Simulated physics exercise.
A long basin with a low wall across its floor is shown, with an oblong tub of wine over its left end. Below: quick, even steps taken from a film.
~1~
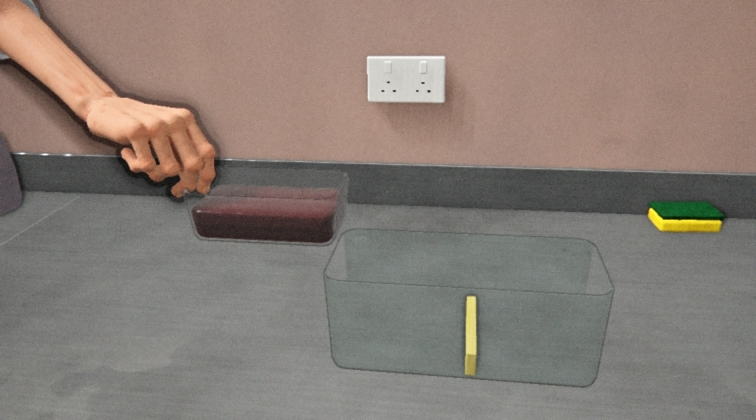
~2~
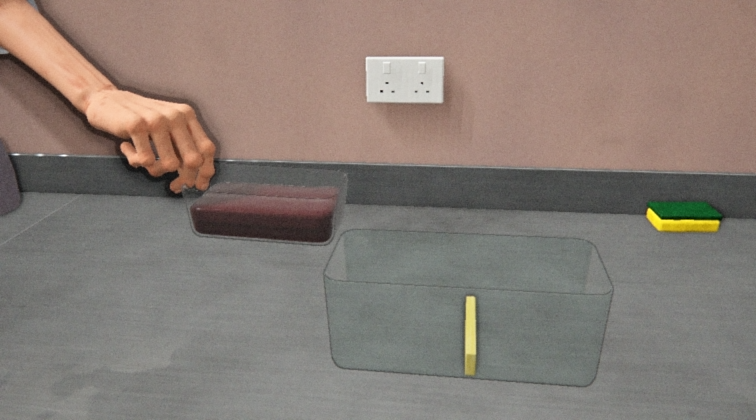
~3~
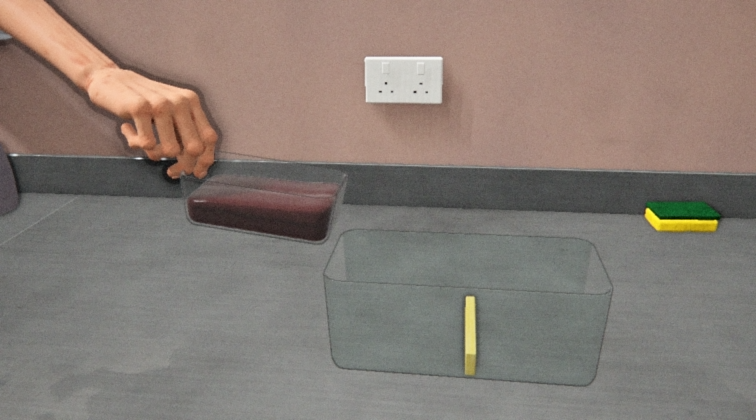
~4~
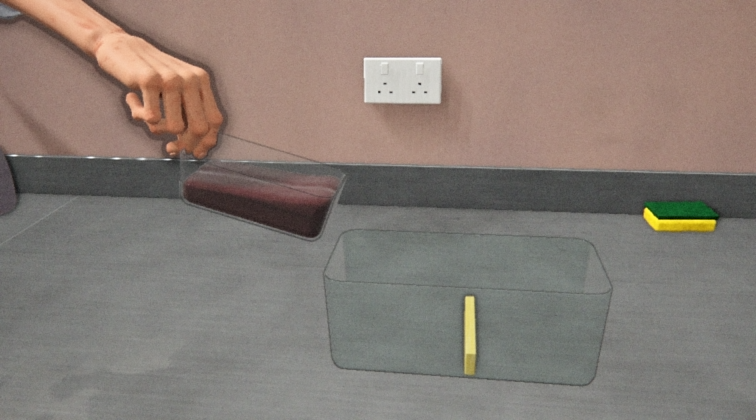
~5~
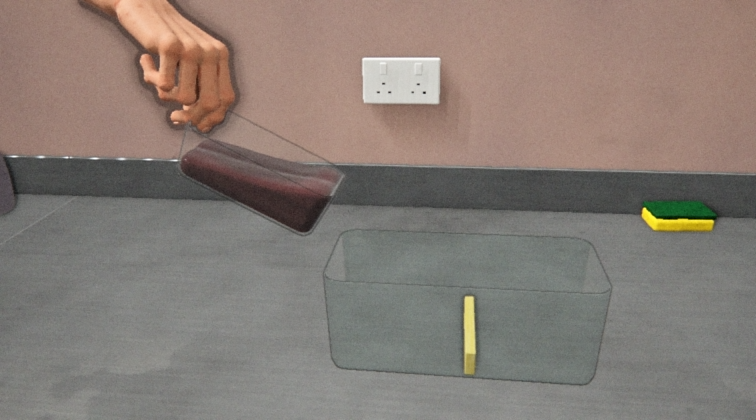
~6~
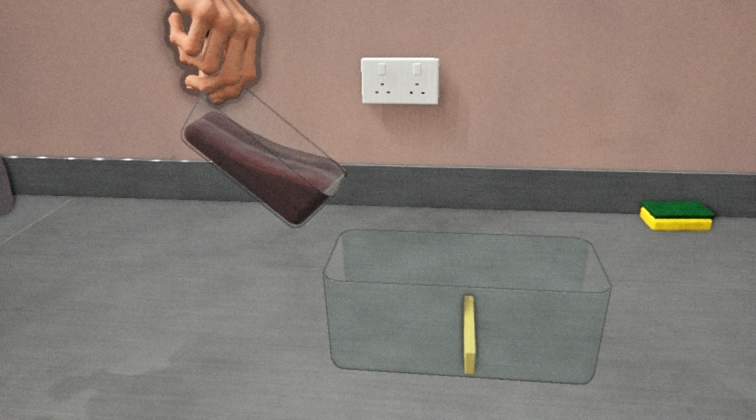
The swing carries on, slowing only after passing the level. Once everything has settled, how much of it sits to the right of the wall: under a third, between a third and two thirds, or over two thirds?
Beneath one third.
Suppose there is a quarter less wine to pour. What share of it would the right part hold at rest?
10 %.
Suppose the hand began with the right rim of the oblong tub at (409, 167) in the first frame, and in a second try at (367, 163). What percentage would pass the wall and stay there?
Start one gives some 65 %, start two some 40 %.
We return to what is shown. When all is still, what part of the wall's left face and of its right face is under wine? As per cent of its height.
On the left it is 60 per cent, on the right 20.
A moment on, the oblong tub is tipped right over and 17 per cent is still to pour, 17 is left of the wall and 0 right of it.
Next, the oblong tub is tipped right over and 0 per cent is still to pour, 75 is left of the wall and 15 right of it.
Then the oblong tub is tipped right over and 0 per cent is still to pour, 70 is left of the wall and 17 right of it.
Later the oblong tub is tipped right over and 0 per cent is still to pour, 73 is left of the wall and 17 right of it.
At rest 73 per cent lies left of the wall, 18 right of it and 9 outside.
